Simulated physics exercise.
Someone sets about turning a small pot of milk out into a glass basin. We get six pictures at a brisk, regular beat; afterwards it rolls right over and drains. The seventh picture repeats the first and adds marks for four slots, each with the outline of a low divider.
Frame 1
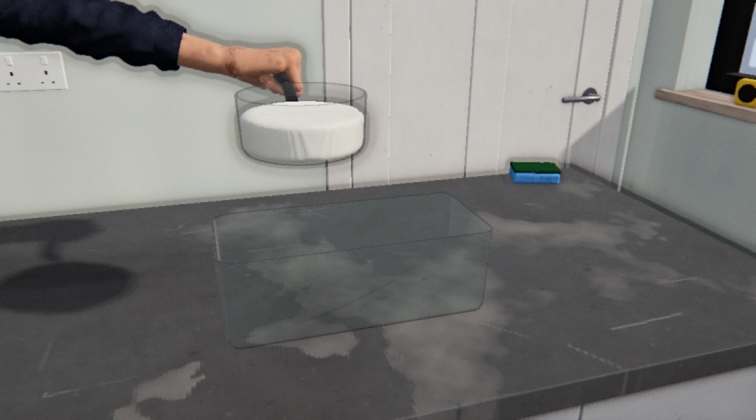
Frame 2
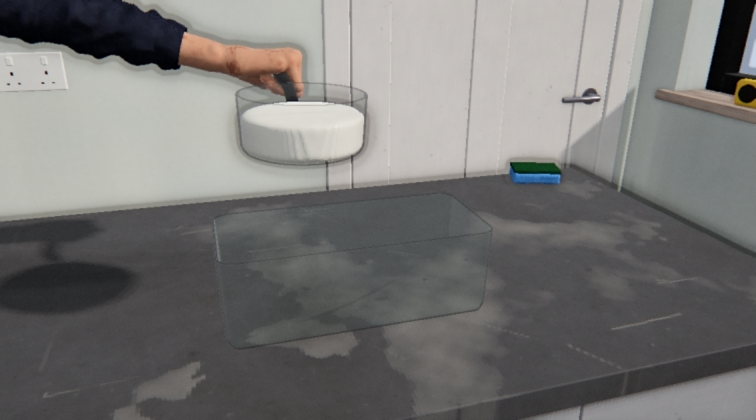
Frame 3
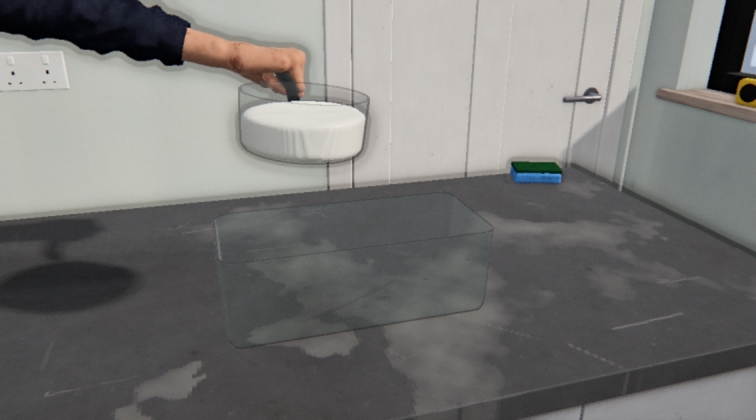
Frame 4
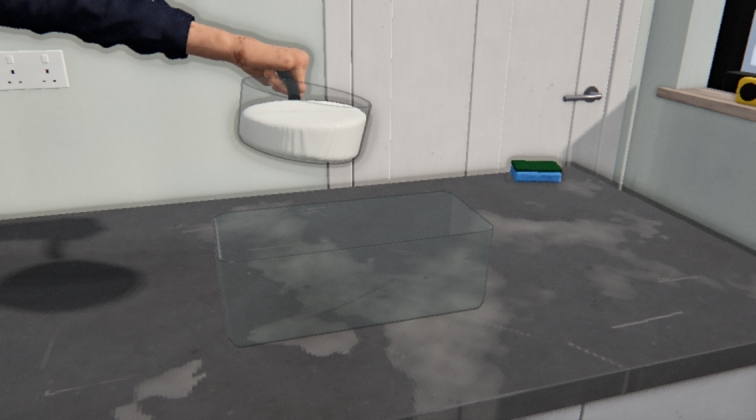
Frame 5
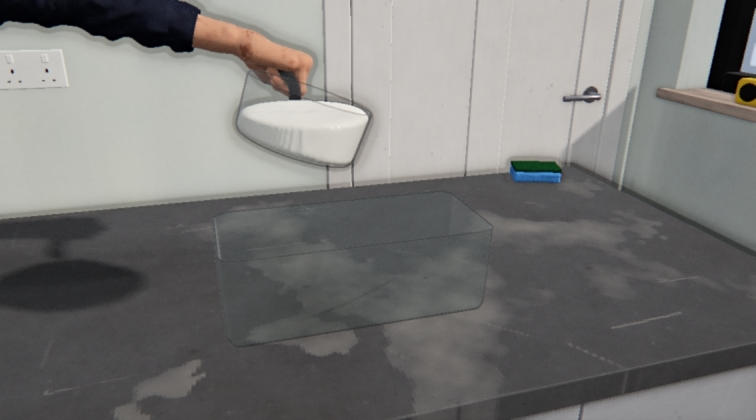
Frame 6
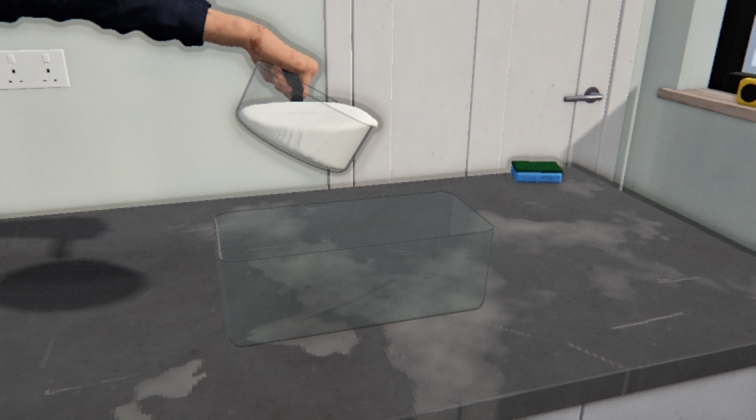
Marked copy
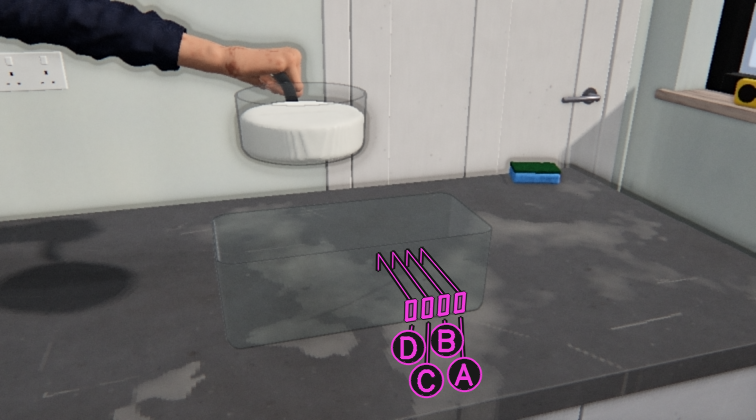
A hand in a dark sleeve, reaching in from the upper left, holds a small clear pot of white milk above a mottled dark grey worktop, seen from slightly above by a still camera. An empty glass basin sits below, with a green and blue sponge behind it, right, near a white door. The pot, upright at first, tilts steadily rightward until milk reaches over its lip.
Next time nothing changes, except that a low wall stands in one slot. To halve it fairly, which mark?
Position D.
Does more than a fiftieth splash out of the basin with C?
No.
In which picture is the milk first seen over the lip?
In picture 6.
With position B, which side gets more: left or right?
More ends on the left.
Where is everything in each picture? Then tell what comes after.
Upright, lip at (362, 89); basin from (227, 346) to (481, 305); nothing has left yet.
Upright, lip at (363, 91); nothing has left yet.
Tipped about 5°, lip at (365, 95); nothing has left yet.
Tipped about 12°, lip at (367, 100); nothing has left yet.
Tipped about 20°, lip at (368, 110); nothing has left yet.
Tipped about 30°, lip at (369, 121); milk is over the lip, down to (369, 121).
On the marked copy, A at (460, 317); B at (444, 320); C at (428, 323); D at (411, 326).
With A, about 86 % ends left of the wall and 13 % right of it.
With B, about 83 % ends left of the wall and 16 % right of it.
With C, about 60 % ends left of the wall and 39 % right of it.
With D, about 47 % ends left of the wall and 52 % right of it.
